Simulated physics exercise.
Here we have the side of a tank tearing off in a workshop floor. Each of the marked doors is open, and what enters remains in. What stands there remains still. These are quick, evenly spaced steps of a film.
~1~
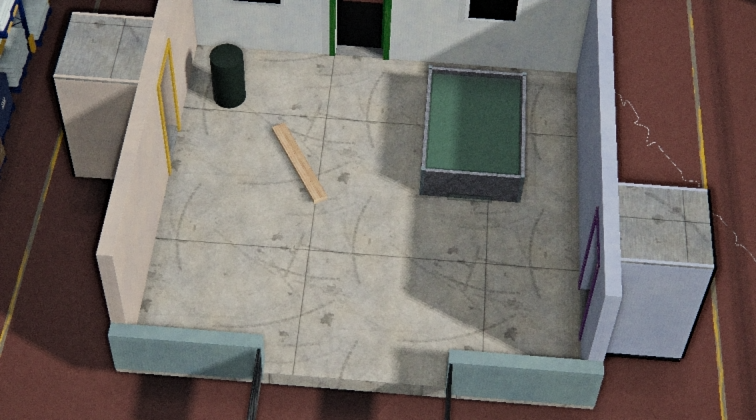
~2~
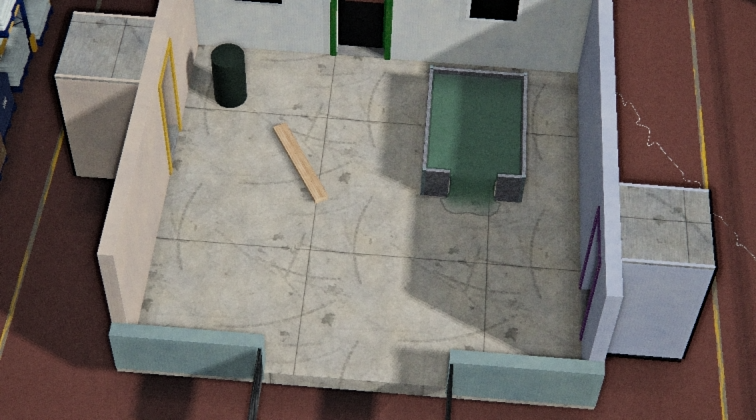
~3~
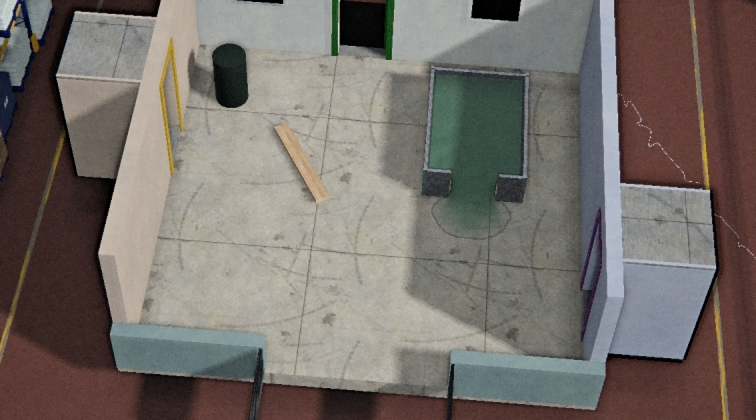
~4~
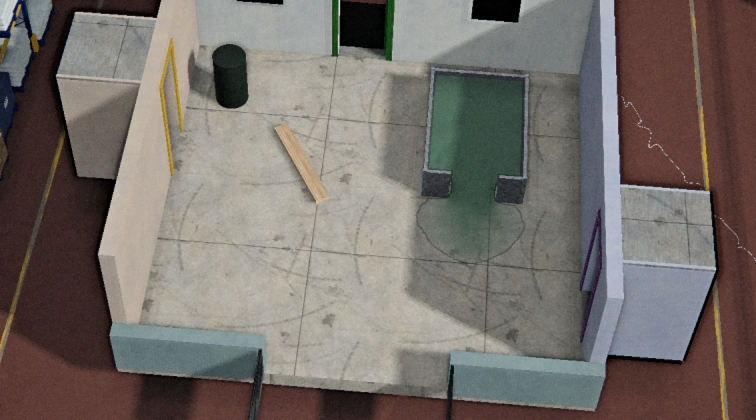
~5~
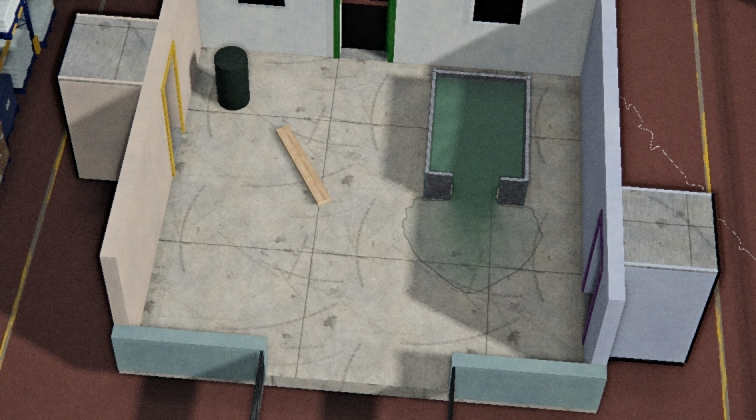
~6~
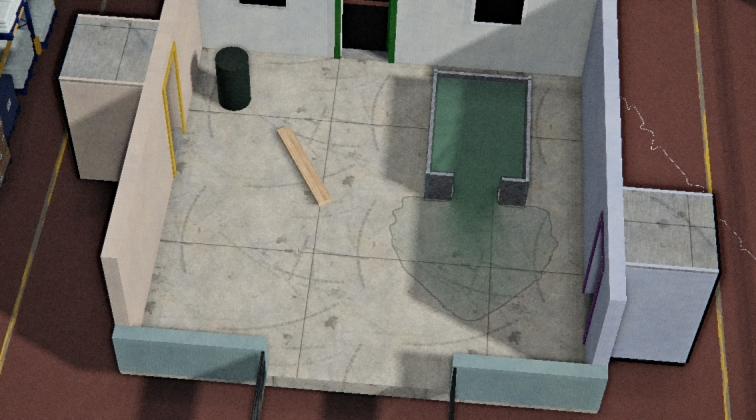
Green water in an open rectangular tank pours through a gap that opens in the tank's near side, then spreads toward the viewer across the grey workshop floor in a widening, thin patch, while the plank and dark barrel stay still.
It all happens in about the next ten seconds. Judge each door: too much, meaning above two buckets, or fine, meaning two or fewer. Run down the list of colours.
Green door: Fine, yellow door: Fine, purple door: Too much.
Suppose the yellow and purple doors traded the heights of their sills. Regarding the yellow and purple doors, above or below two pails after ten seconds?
Result: Yellow comes up short, purple comes up short.
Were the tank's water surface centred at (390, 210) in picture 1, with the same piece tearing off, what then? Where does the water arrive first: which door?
I say the purple one.
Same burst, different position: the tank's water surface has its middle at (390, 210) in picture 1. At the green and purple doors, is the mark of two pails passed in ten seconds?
Note: Green does not reach it; purple does not reach it.
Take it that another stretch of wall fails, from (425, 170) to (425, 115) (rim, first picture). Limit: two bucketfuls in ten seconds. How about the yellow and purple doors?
Well, the yellow one comes up short, and the purple one comes up short too.
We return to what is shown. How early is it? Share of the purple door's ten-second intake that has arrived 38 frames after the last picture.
Working it through, I arrive at 65 %.
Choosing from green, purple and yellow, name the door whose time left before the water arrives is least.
Answer: The one in purple.
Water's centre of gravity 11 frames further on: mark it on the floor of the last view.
I'd put my finger on (473, 197).
A moment on, water covers 25 % of the floor; the green door not reached, the yellow door not reached, the purple door wet at the sill, nothing in.
Next, water covers 30 % of the floor; the green door not reached, the yellow door not reached, the purple door under two buckets in.
Then, water covers 35 % of the floor; the green door not reached, the yellow door not reached, the purple door over two buckets in.
Later, water covers 40 % of the floor; the green door not reached, the yellow door not reached, the purple door far over two buckets in.
In the end, water covers 55 % of the floor; the green door not reached, the yellow door not reached, the purple door far over two buckets in.
